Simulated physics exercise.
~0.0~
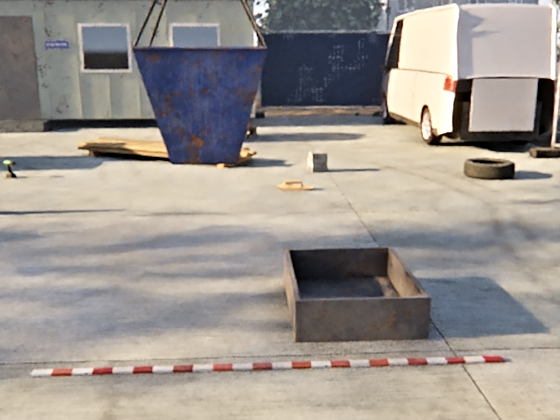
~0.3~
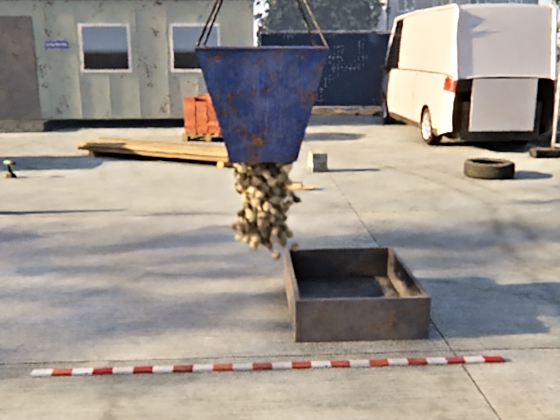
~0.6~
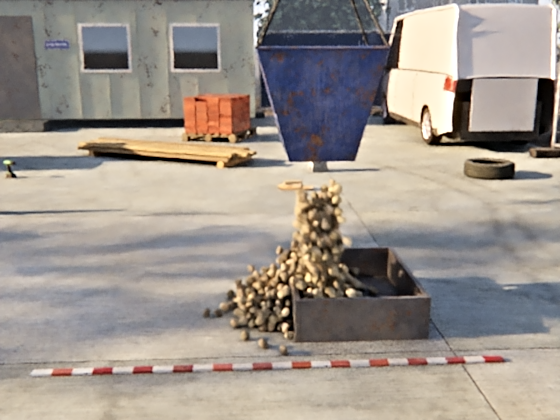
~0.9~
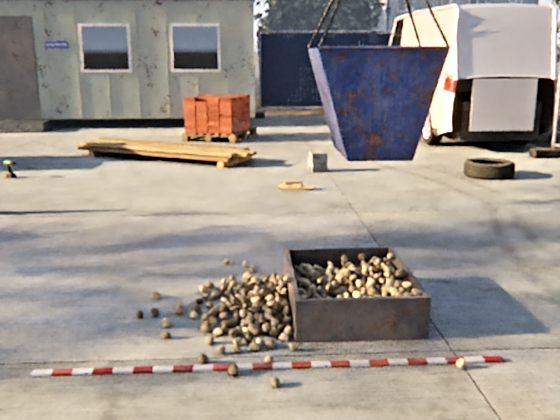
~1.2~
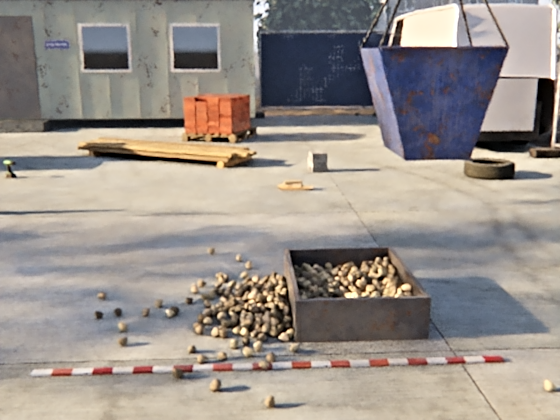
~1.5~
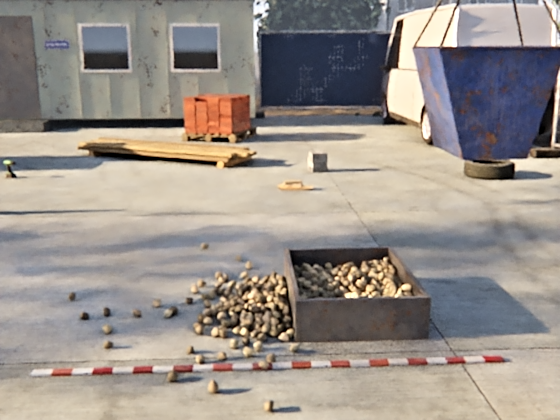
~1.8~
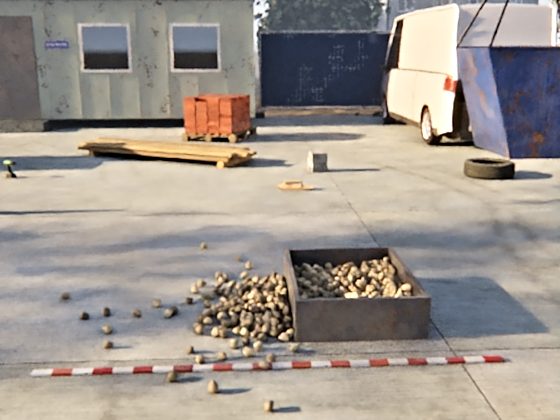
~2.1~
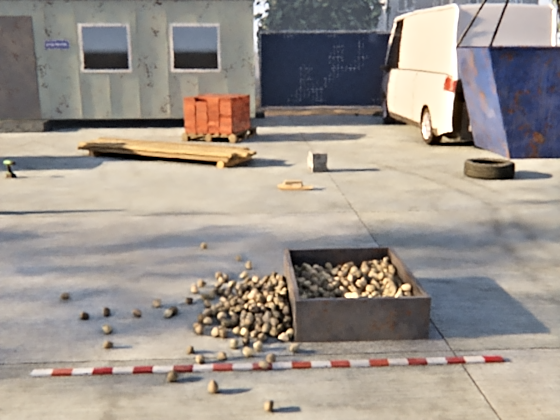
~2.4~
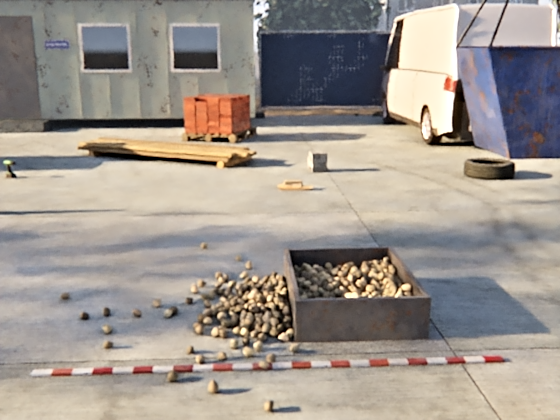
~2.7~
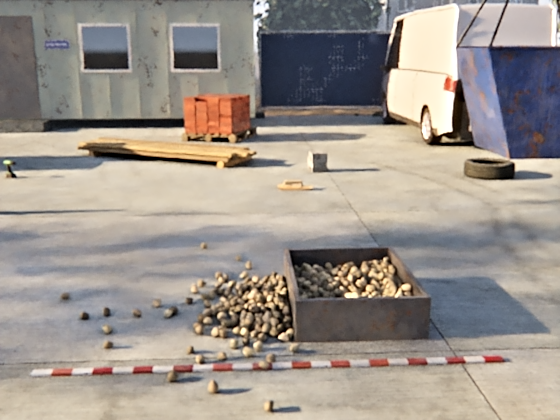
In this clip, a rusty blue skip hanging from cables moves right across a concrete yard while pouring cobbles from its bottom, first left of a low open bin, then into it. The emptied skip stops at the right, most stones resting in the bin, the rest piled and scattered leftward.
